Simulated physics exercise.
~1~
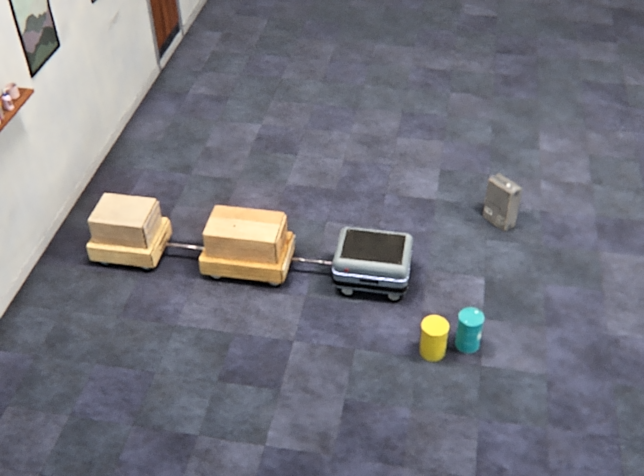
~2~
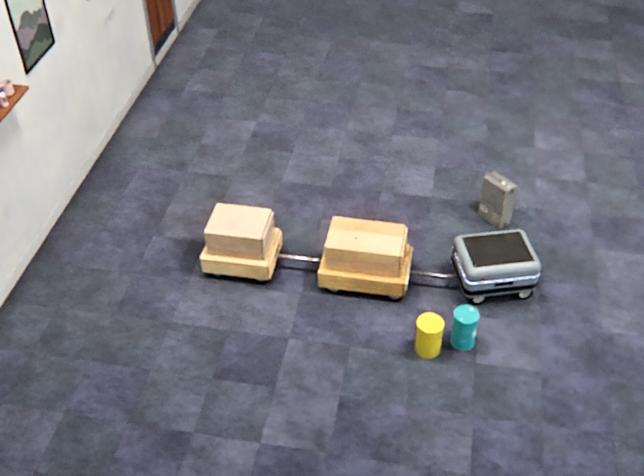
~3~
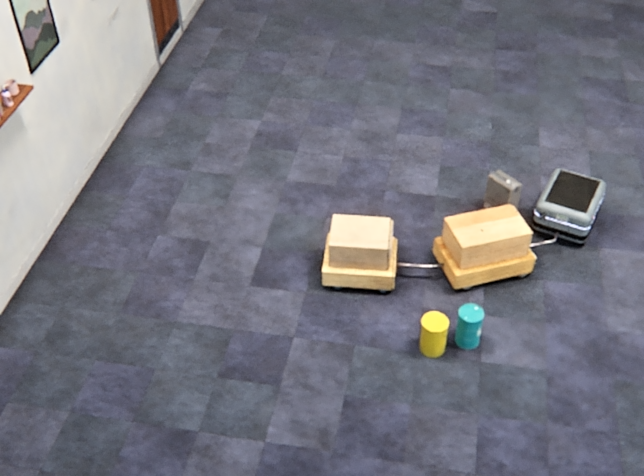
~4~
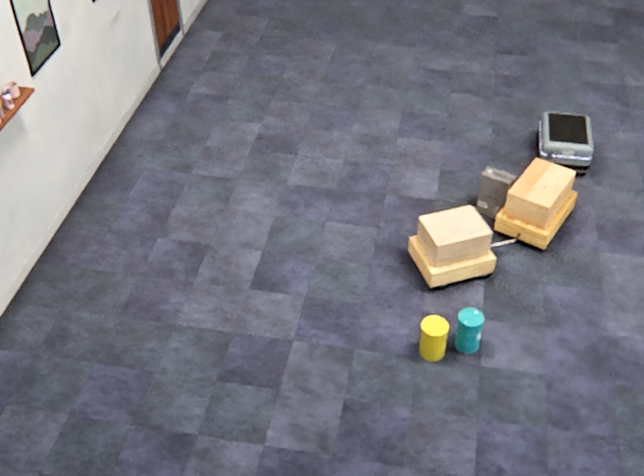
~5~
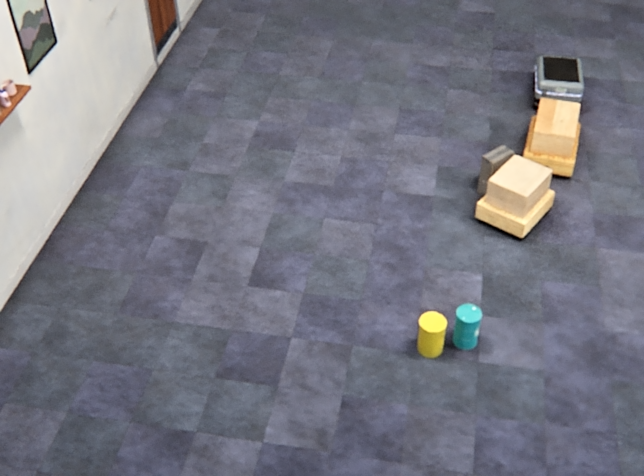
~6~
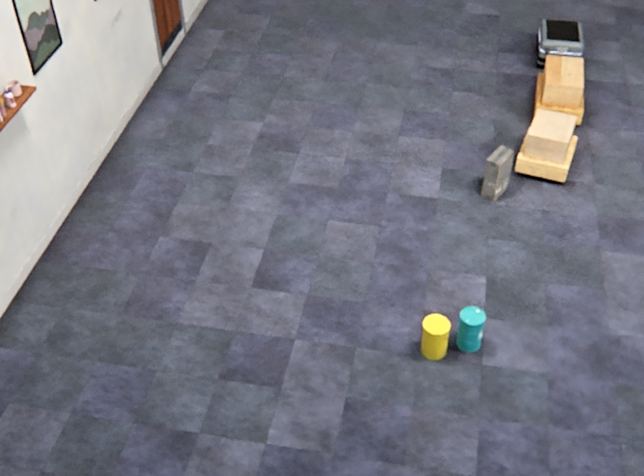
To begin with, a small tug pulls two wooden carts to the right across a dark tiled floor, toward an upright grey box and past a yellow pail and a turquoise canister. The tug then curves to its left around the box and heads toward the top of the view. The carts follow on a tighter line, cutting in close to the box, which shifts a short way up the floor. Once round, the tug and carts continue away at the upper right. At the end, the grey box stands upright off its original spot, while the pail and canister remain in place.
